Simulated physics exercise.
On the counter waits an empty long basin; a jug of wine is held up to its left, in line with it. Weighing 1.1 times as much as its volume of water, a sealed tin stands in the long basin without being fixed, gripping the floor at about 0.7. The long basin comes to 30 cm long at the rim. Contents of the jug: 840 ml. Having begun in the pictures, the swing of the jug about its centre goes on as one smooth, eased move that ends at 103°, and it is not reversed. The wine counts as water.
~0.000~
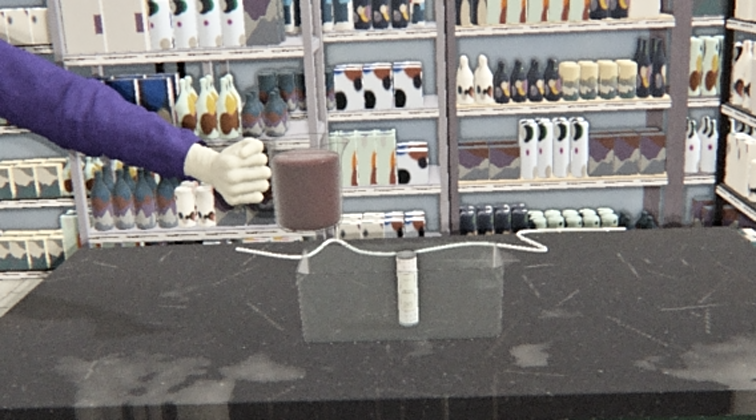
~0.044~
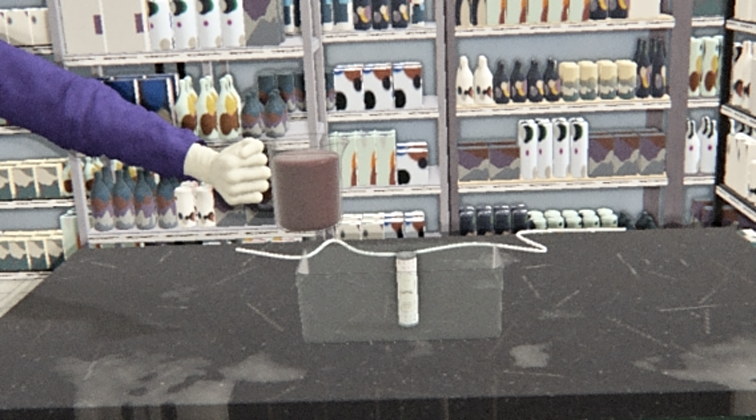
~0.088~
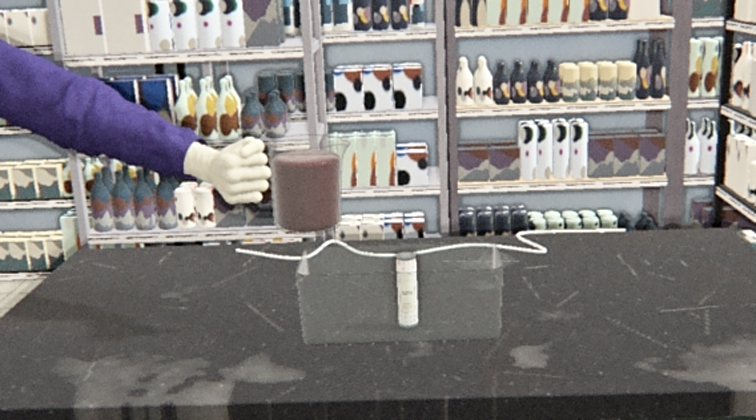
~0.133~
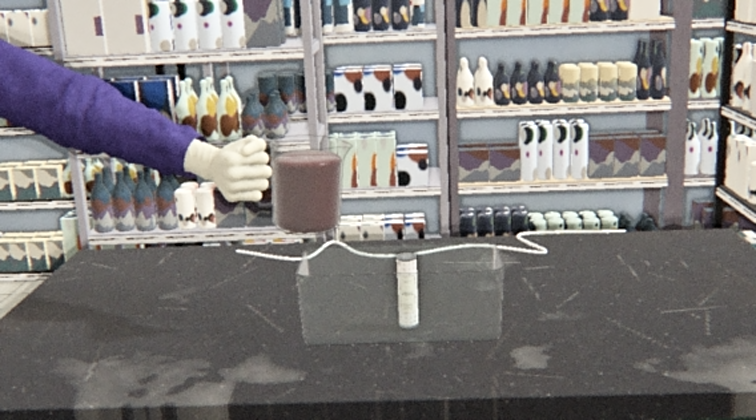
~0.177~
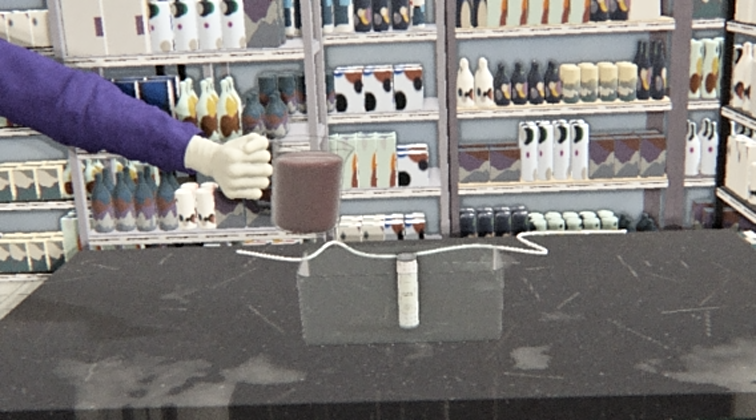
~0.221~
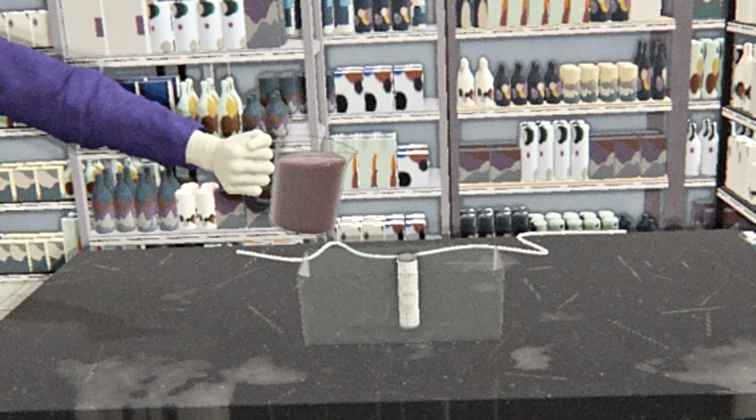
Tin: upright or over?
Over.
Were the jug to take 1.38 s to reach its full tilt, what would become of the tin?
In that case the tin overturns.
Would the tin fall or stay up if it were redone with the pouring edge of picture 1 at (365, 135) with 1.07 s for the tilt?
Then the tin comes down.
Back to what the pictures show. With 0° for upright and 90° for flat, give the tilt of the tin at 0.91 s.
Looks like some 5 degrees from vertical upright.
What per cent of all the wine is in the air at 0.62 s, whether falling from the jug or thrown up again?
I'd say close to 12 per cent.
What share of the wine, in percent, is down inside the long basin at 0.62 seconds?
I reckon close to 2 percent of it.
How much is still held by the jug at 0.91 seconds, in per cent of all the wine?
I'd say some 34 per cent remains.
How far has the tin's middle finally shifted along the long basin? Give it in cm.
Looks like roughly 8.0 cm in total.
By 0.62 s the tilt is 66° and 85 per cent is still to pour; the tin stands where it began.
By 0.91 s the tilt is 99° and 34 per cent is still to pour; the tin stands where it began.
By 1.22 s the tilt is 103° and 5 per cent is still to pour; the tin lies on its side.
By 1.55 s the tilt is 103° and 0 per cent is still to pour; the tin lies on its side.
At rest the tin lies on its side.
